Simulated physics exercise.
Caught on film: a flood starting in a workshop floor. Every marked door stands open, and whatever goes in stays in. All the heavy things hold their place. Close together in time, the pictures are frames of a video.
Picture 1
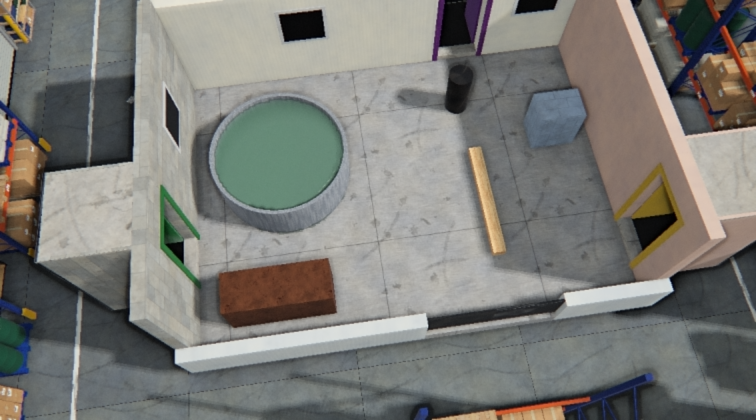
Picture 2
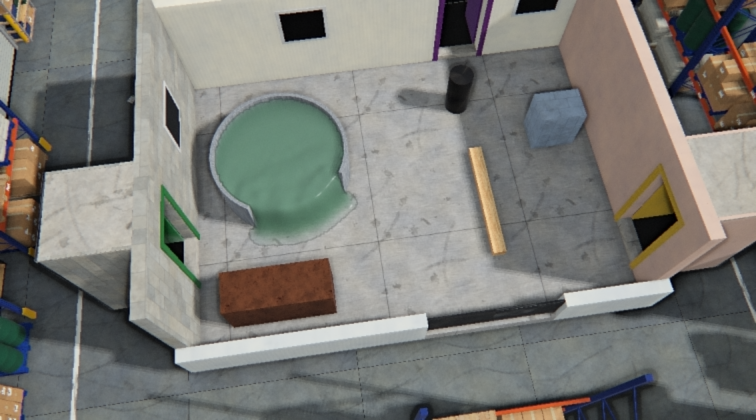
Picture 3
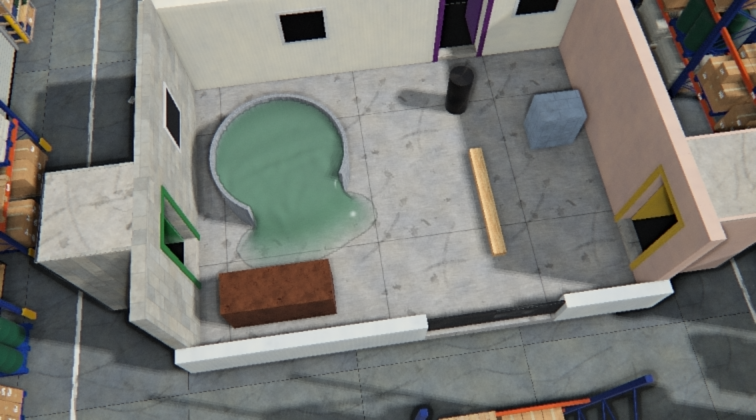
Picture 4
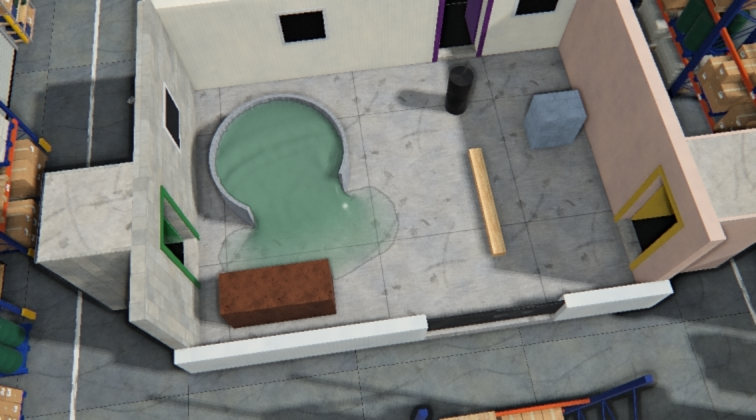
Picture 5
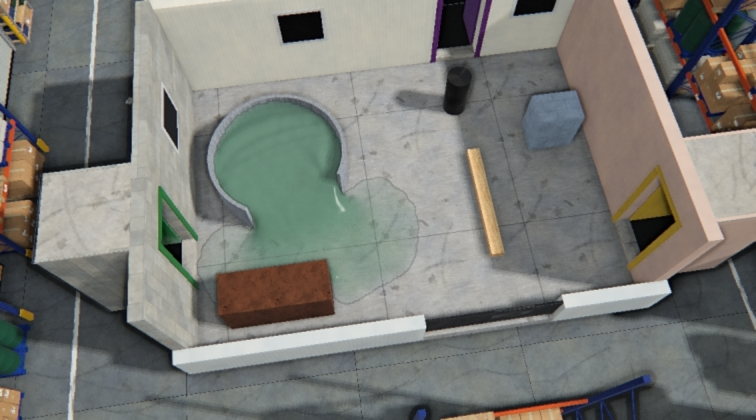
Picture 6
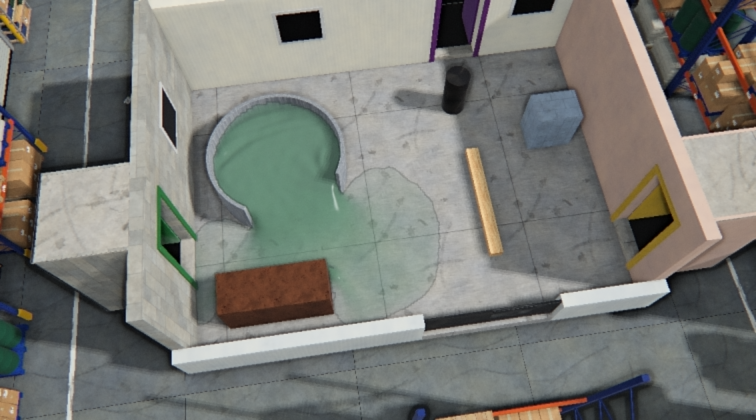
The clip shows a round tank of green water in a walled room; its near side opens and water pours onto the grey floor, spreading around a reddish-brown block and rightward toward a wooden beam.
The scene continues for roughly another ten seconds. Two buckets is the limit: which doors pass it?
At the end, purple door: Two pails at most. Green door: Over two pails. Yellow door: Over two pails.
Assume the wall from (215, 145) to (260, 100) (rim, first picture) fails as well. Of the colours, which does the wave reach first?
I'd say the door marked green.
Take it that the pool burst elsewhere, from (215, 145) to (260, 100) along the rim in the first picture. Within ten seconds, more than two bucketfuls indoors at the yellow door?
Yellow door: Stays within it.
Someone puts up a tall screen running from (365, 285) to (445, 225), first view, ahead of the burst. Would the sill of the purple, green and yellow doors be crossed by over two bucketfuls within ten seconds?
The purple door remains under the limit, the green door exceeds the limit, the yellow door remains under the limit.
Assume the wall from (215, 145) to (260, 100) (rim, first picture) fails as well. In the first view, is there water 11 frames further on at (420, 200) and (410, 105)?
Untouched, then soaked.
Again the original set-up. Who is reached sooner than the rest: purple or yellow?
I'd say the yellow-painted one.
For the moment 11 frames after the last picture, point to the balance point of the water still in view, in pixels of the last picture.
I'd point to (332, 234).
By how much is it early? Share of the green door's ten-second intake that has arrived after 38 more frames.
I get 100 per cent.
A moment on, water covers 30 % of the floor; the purple door not reached, the green door under two buckets in, the yellow door not reached.
Next, water covers 40 % of the floor; the purple door not reached, the green door far over two buckets in, the yellow door not reached.
Then, water covers 60 % of the floor; the purple door not reached, the green door far over two buckets in, the yellow door far over two buckets in.
Later, water covers 90 % of the floor; the purple door wet at the sill, nothing in, the green door far over two buckets in, the yellow door far over two buckets in.
In the end, water covers 95 % of the floor; the purple door wet at the sill, nothing in, the green door far over two buckets in, the yellow door far over two buckets in.
